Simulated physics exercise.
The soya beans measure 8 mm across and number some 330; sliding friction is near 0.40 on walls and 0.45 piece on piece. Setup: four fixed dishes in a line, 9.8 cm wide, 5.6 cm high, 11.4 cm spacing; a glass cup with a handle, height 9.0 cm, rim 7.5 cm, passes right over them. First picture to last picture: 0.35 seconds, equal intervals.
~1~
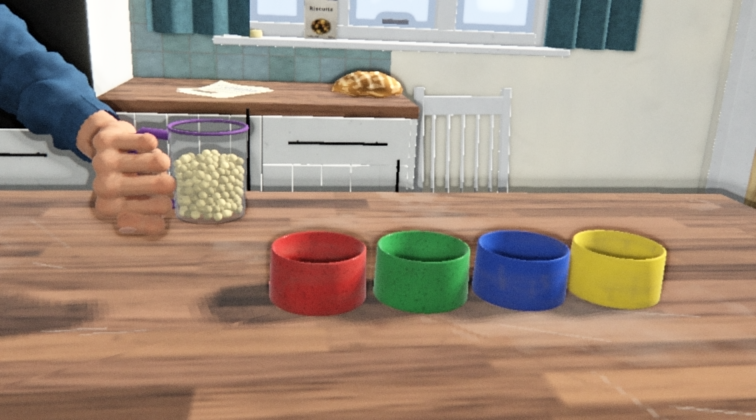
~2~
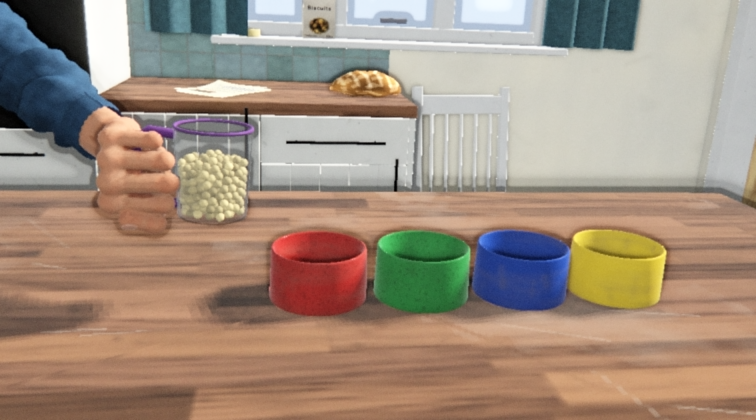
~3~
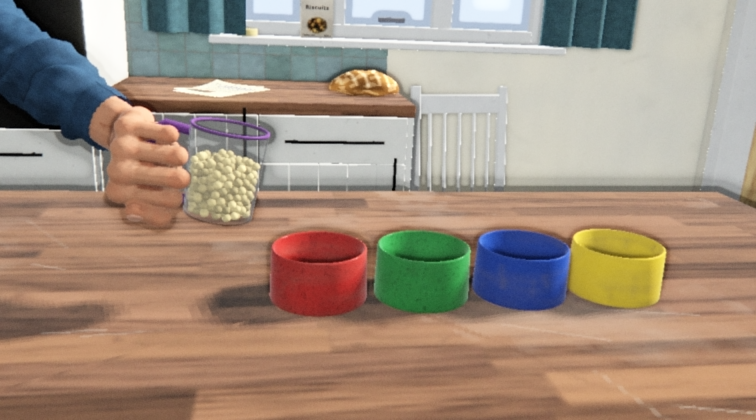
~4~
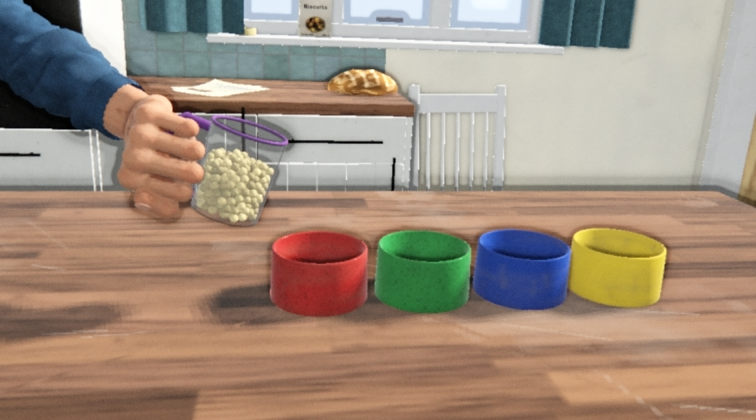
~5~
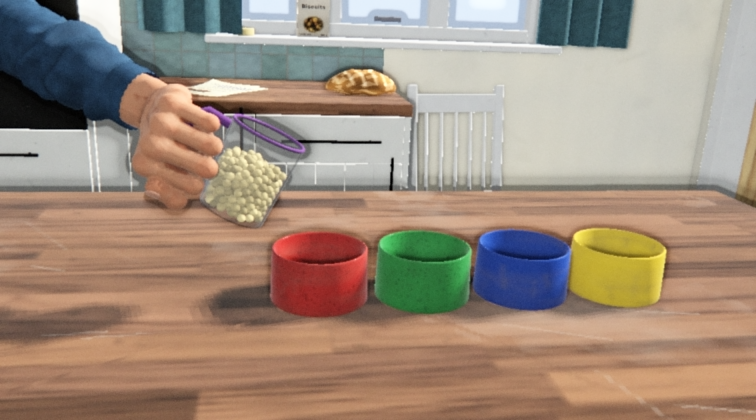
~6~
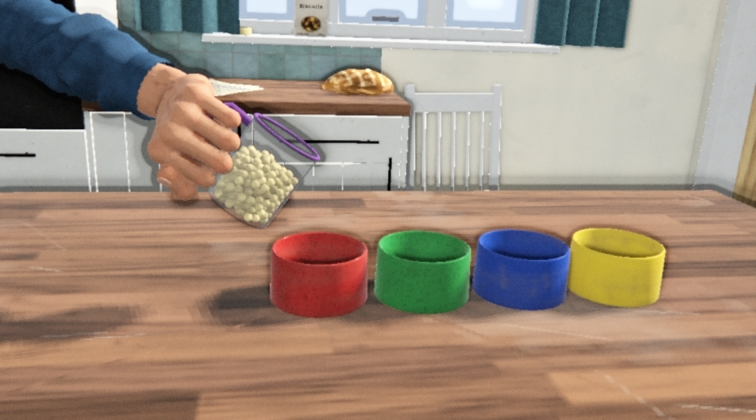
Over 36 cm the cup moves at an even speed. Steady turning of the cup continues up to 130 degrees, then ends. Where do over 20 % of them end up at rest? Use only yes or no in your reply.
Red dish: No; blue dish: No; green dish: Yes; yellow dish: No; counter: No.
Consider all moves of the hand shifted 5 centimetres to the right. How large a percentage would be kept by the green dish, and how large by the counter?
The green dish would get 10 and the counter 30.
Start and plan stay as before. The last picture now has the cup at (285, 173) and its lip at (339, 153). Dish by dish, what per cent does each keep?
Per cent kept: Red 0, blue 60, green 0, yellow 10.
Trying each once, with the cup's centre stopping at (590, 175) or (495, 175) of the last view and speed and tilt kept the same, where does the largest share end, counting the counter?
Try 1 - green; try 2 - green.
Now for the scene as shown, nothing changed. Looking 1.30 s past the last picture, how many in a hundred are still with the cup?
Roughly 0 %.
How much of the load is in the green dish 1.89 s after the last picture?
By that moment, around 90 percent has got there.
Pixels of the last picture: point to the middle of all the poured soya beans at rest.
After settling, the middle sits near (432, 277).
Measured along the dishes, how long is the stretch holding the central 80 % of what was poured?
Roughly 6 centimetres.
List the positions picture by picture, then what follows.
The first picture shows cup at (209, 171), tilt 0 degrees, lip at (247, 128), moved 0.0 cm; middle of the pieces at (211, 186); red dish at (319, 247); green dish at (423, 247); blue dish at (523, 246); yellow dish at (619, 245).
The second picture shows cup at (213, 171), tilt 2 degrees, lip at (253, 130), moved 0.4 cm; middle of the pieces at (214, 186).
The third picture shows cup at (224, 172), tilt 9 degrees, lip at (269, 135), moved 1.4 cm; middle of the pieces at (223, 186).
The fourth picture shows cup at (237, 172), tilt 17 degrees, lip at (287, 142), moved 2.7 cm; middle of the pieces at (234, 186).
The fifth picture shows cup at (250, 173), tilt 26 degrees, lip at (303, 150), moved 4.0 cm; middle of the pieces at (244, 186).
The sixth picture shows cup at (262, 173), tilt 34 degrees, lip at (318, 158), moved 5.2 cm; middle of the pieces at (254, 185); red dish at (320, 248); green dish at (424, 247); blue dish at (524, 245); yellow dish at (618, 243).
Then, 0.78 s after the last picture, tilt 125 degrees; cup holds 55 %, green 45 %.
Then, 1.30 s after the last picture, tilt 130 degrees; cup holds 0 %, blue 5 %, green 90 %.
Then, 1.89 s after the last picture, tilt 130 degrees; cup holds 0 %, blue 5 %, green 90 %.
In the end, red 0 %, blue 5 %, green 90 %, yellow 0 %, counter 5 %.
